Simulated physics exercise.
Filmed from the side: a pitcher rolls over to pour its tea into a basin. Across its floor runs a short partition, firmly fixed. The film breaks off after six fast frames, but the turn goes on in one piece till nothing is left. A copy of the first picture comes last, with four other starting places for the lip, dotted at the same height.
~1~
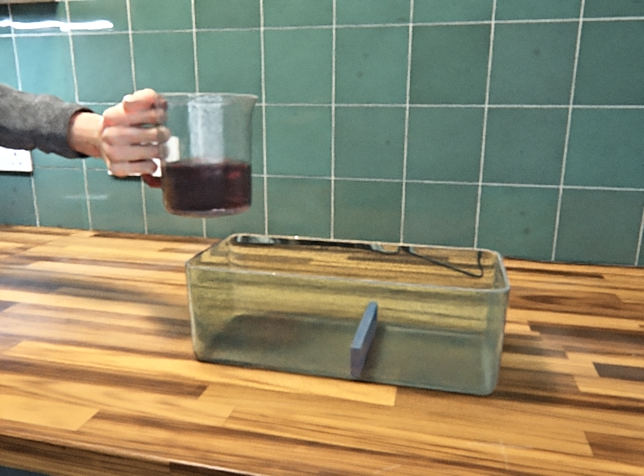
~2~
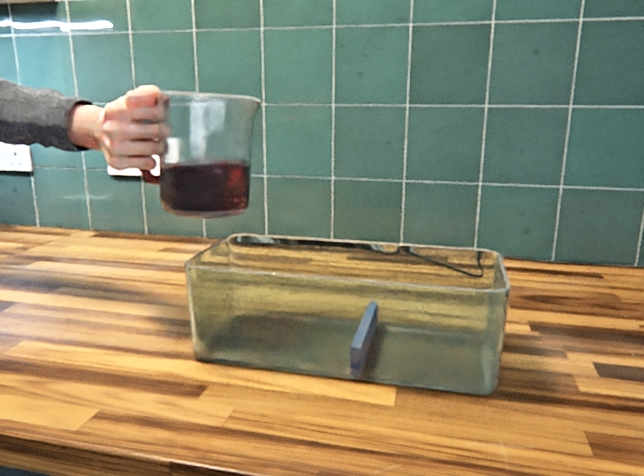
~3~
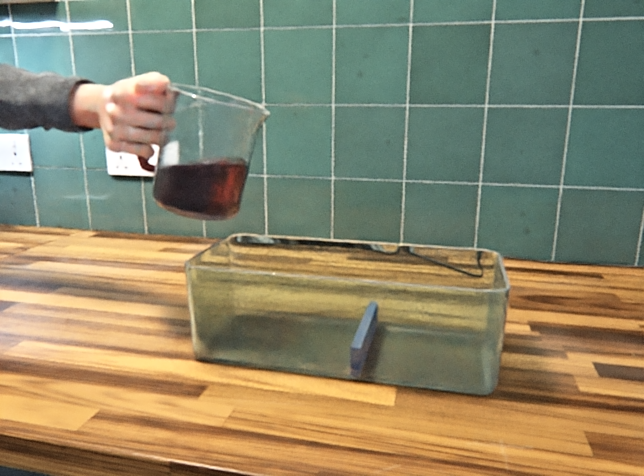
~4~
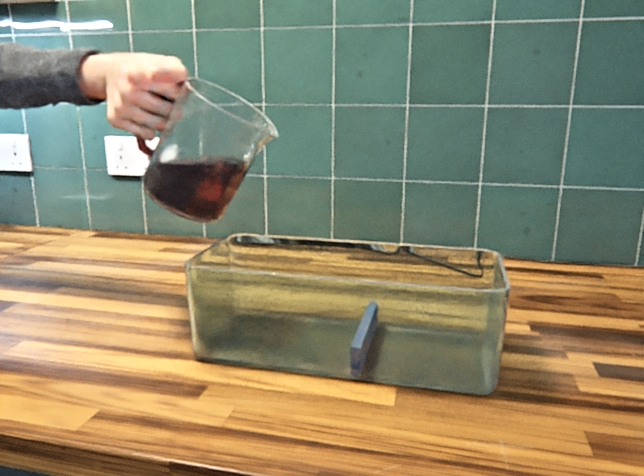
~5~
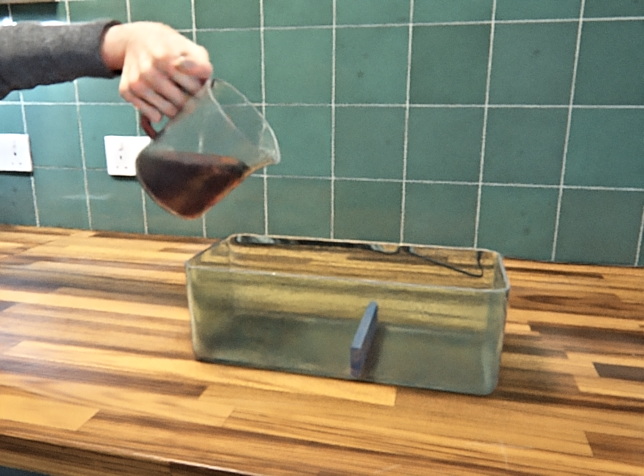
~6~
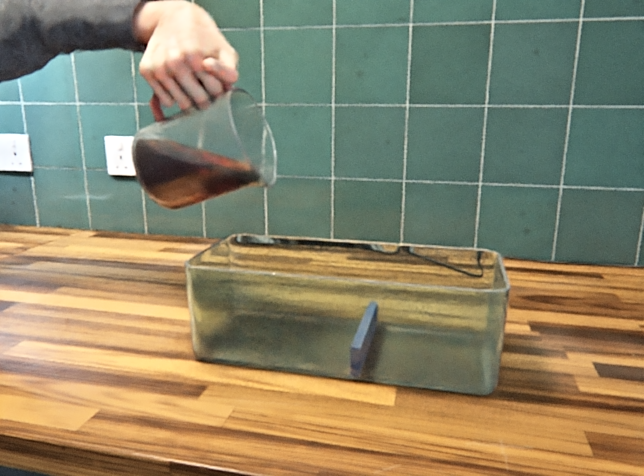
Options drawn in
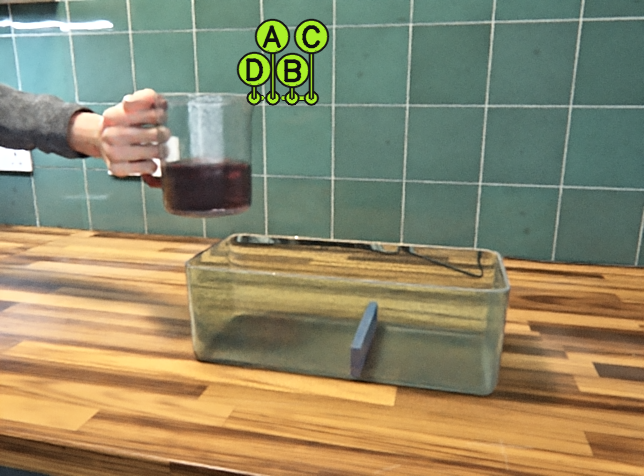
A hand in a grey sleeve holds a clear pitcher of dark reddish-brown tea at the left, seen from the side above a striped wooden counter before green wall tiles. Below sits a rectangular glass basin with a short blue-grey partition across its floor. The hand rolls the pitcher steadily clockwise, lip turning down to the right, as the tea shifts inside and the camera stays still.
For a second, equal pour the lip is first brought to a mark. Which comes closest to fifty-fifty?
Take C.
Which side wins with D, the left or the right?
The left one.
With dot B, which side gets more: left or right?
The left side.
On the marked copy, A at (272, 98); B at (291, 98); C at (311, 98); D at (254, 97).
For dot A, about 88 % ends left of the wall and 7 % right of it; 5 % is lost outside.
For dot B, about 86 % ends left of the wall and 12 % right of it.
For dot C, about 47 % ends left of the wall and 51 % right of it.
For dot D, about 86 % ends left of the wall and 9 % right of it; 5 % is lost outside.
